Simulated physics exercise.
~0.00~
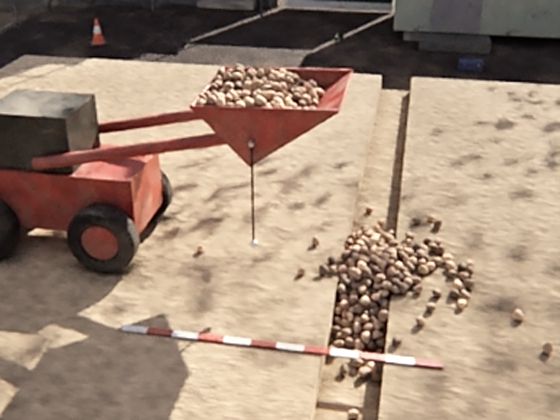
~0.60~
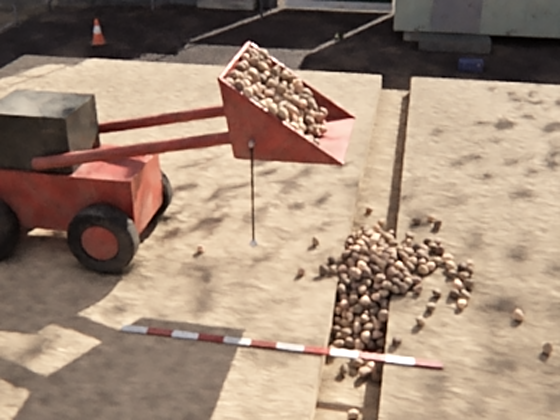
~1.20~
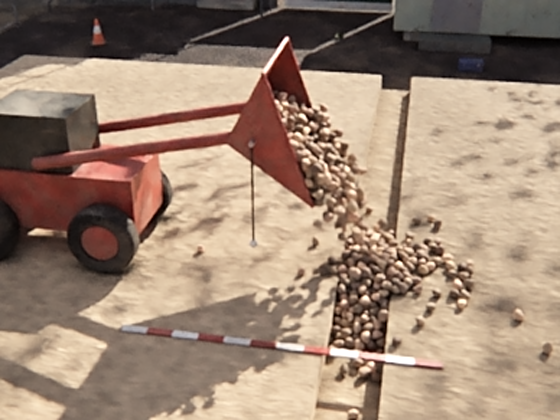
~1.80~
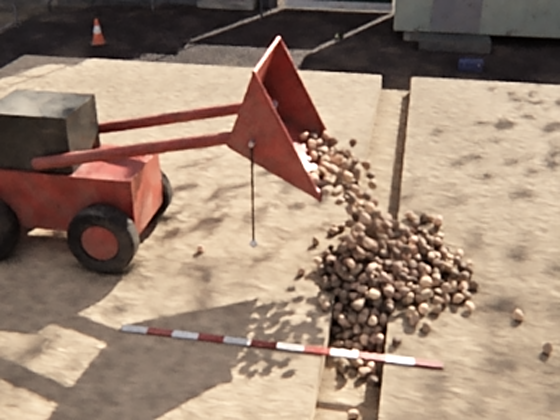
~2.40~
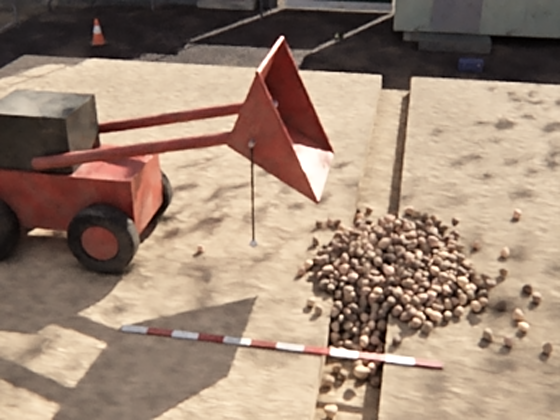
At first, a red loader on the left holds a raised bucket full of brownish rounded stones, while a similar heap already lies in and around a narrow trench to its right. The bucket begins to tilt forward toward the right, with the stones still piled inside. As it tips steeply, they pour over its lip and tumble down onto the heap. The stream then thins while the pile below grows broader, burying more of the trench. Finally, the bucket hangs empty, and the stones lie in a wide mound across the trench, with several scattered on the right.
